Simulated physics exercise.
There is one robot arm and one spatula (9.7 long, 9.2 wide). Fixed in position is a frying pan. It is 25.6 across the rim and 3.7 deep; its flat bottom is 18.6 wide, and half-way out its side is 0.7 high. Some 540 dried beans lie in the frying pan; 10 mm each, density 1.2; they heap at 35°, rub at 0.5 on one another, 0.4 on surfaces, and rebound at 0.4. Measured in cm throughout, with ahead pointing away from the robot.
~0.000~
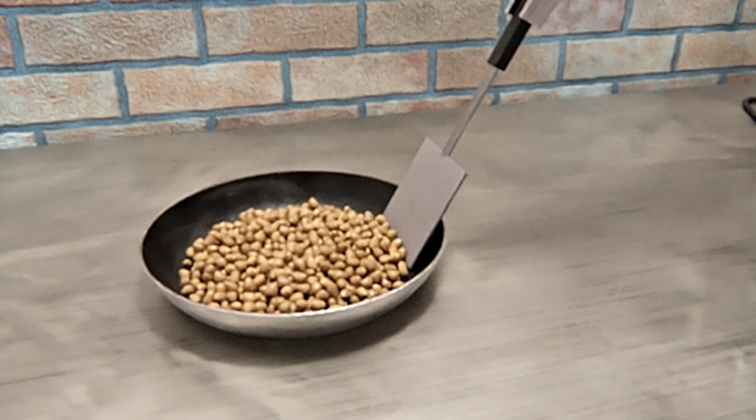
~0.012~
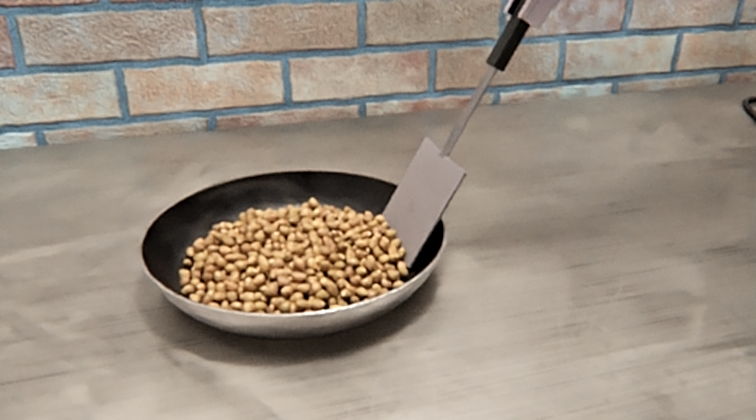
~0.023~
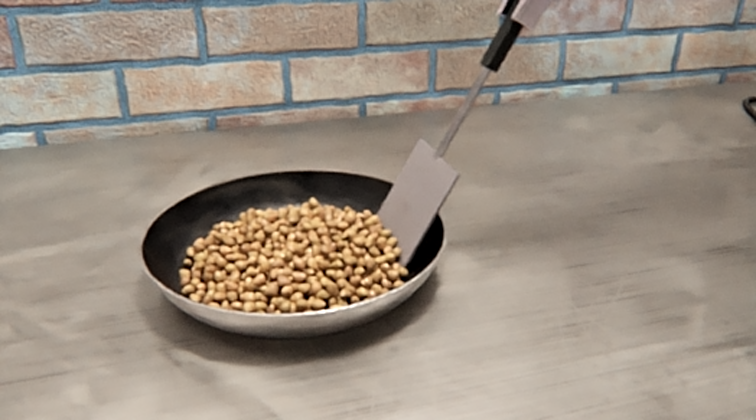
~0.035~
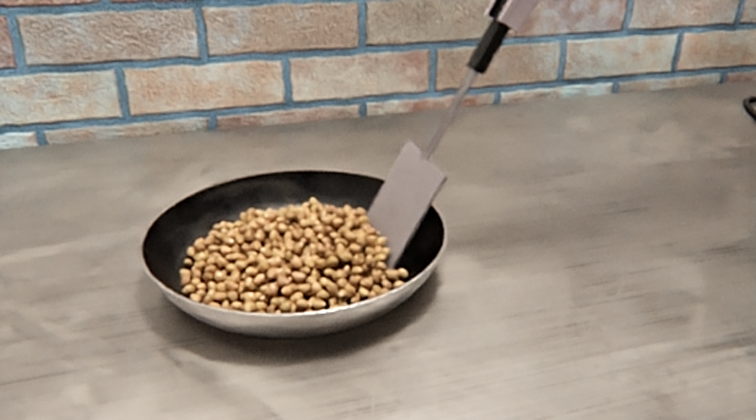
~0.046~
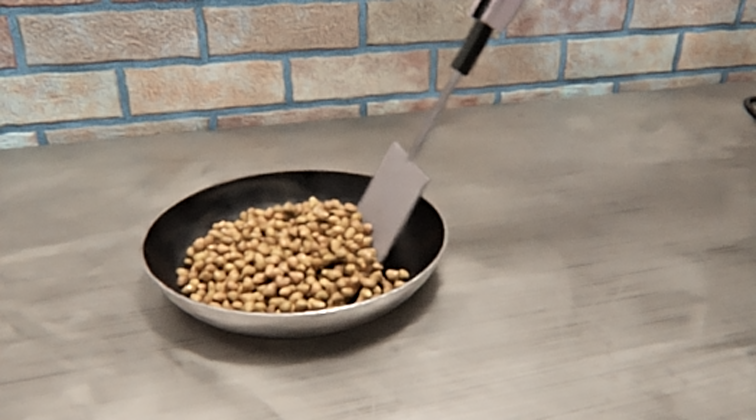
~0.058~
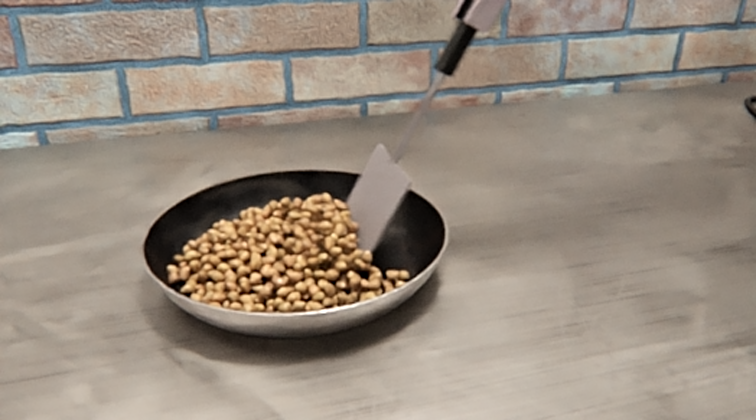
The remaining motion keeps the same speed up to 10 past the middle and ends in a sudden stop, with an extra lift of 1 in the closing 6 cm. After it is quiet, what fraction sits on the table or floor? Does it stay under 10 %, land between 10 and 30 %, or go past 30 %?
It goes past 30 %.
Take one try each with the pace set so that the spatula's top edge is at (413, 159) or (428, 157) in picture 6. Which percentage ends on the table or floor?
Estimates: About 35 %, about 30 %.
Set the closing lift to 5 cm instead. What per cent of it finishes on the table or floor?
30 %.
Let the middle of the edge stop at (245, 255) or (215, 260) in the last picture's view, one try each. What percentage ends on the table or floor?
10 % and 25 %.
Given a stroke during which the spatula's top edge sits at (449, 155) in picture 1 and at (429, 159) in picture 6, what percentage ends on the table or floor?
Around 30 per cent finishes there.
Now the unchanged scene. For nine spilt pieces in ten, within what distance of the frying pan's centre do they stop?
45 cm.
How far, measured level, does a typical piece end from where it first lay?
It works out to roughly 9 cm.
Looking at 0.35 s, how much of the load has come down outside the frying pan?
Roughly 15 percent.
By 0.09 s, sloping 61°, highest piece 7 above the table; 538 in the frying pan.
By 0.13 s, sloping 61°, highest piece 8 above the table; 538 in the frying pan.
By 0.35 s, sloping 61°, highest piece 22 above the table; 320 in the frying pan, 75 on the table or floor, 143 on the blade or in flight.
By 1.40 s, sloping 61°, highest piece 3 above the table; 319 in the frying pan, 219 on the table or floor.
Final count, 319 in the frying pan, 219 on the table or floor. That is 41 % on the table or floor.
